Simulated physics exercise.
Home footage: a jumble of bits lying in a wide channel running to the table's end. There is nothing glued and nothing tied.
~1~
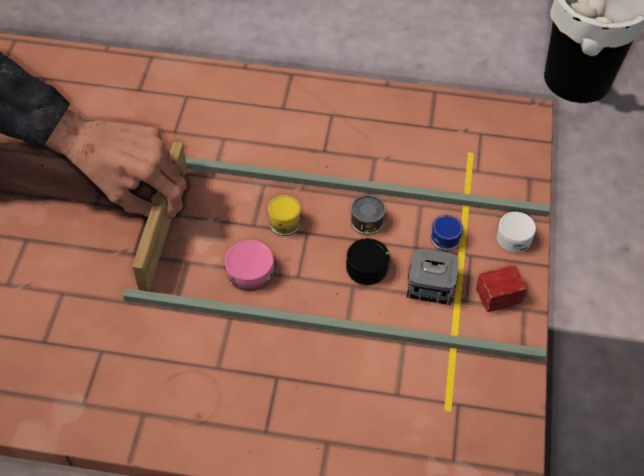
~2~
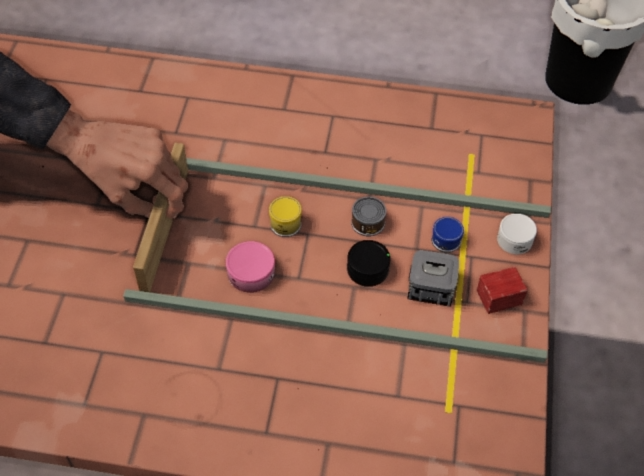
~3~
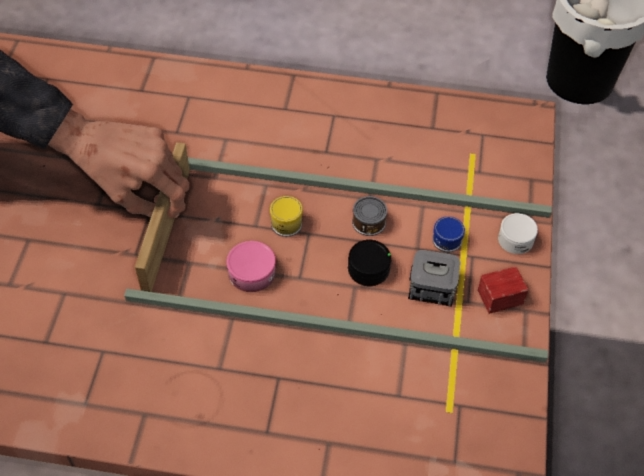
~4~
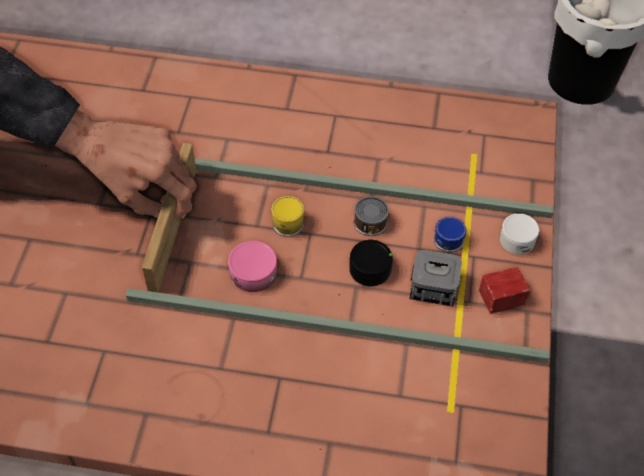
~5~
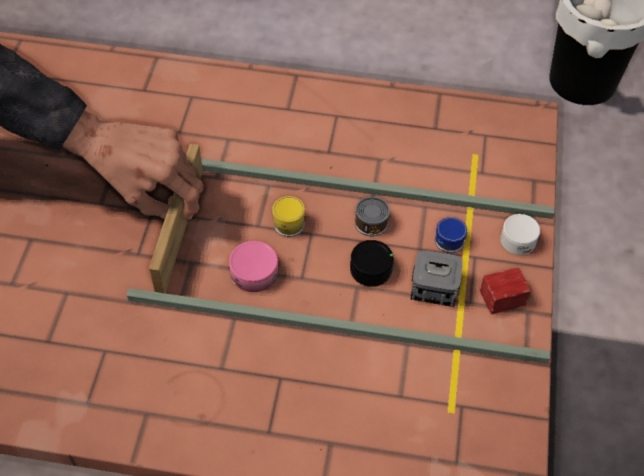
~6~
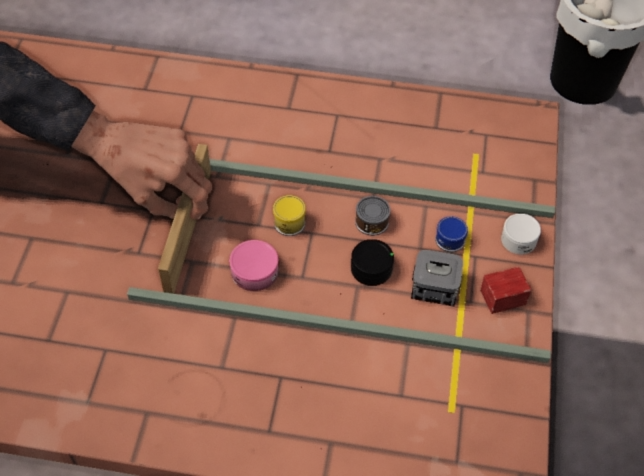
A hand holds a wooden board still, then slides it slightly right toward the small objects.
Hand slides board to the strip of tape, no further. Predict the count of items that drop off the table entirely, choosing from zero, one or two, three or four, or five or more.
There will be one or two losses over the edge.
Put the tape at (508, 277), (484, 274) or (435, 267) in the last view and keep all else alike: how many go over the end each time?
Going through them in order, you'd see 3, 2 and 0.
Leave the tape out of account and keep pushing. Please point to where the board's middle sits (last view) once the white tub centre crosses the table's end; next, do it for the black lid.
The middle is at (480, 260) when it's the white tub, and at (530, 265) when it's the black lid.
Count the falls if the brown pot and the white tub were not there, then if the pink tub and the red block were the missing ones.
Try one: 1; try two: 0.
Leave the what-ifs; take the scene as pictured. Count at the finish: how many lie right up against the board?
At rest, 4 are in contact.
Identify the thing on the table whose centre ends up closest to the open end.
It is the white tub.
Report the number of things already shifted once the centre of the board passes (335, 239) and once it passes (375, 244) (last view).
The count is 4 at the first point and 5 at the second.
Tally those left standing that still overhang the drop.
2 is the number.
Early on, none off yet; white tub at rest near (521, 234); red block at rest near (505, 290); blue pot at rest near (451, 234).
Finally, the number that fall off is one or two; lost, red block.
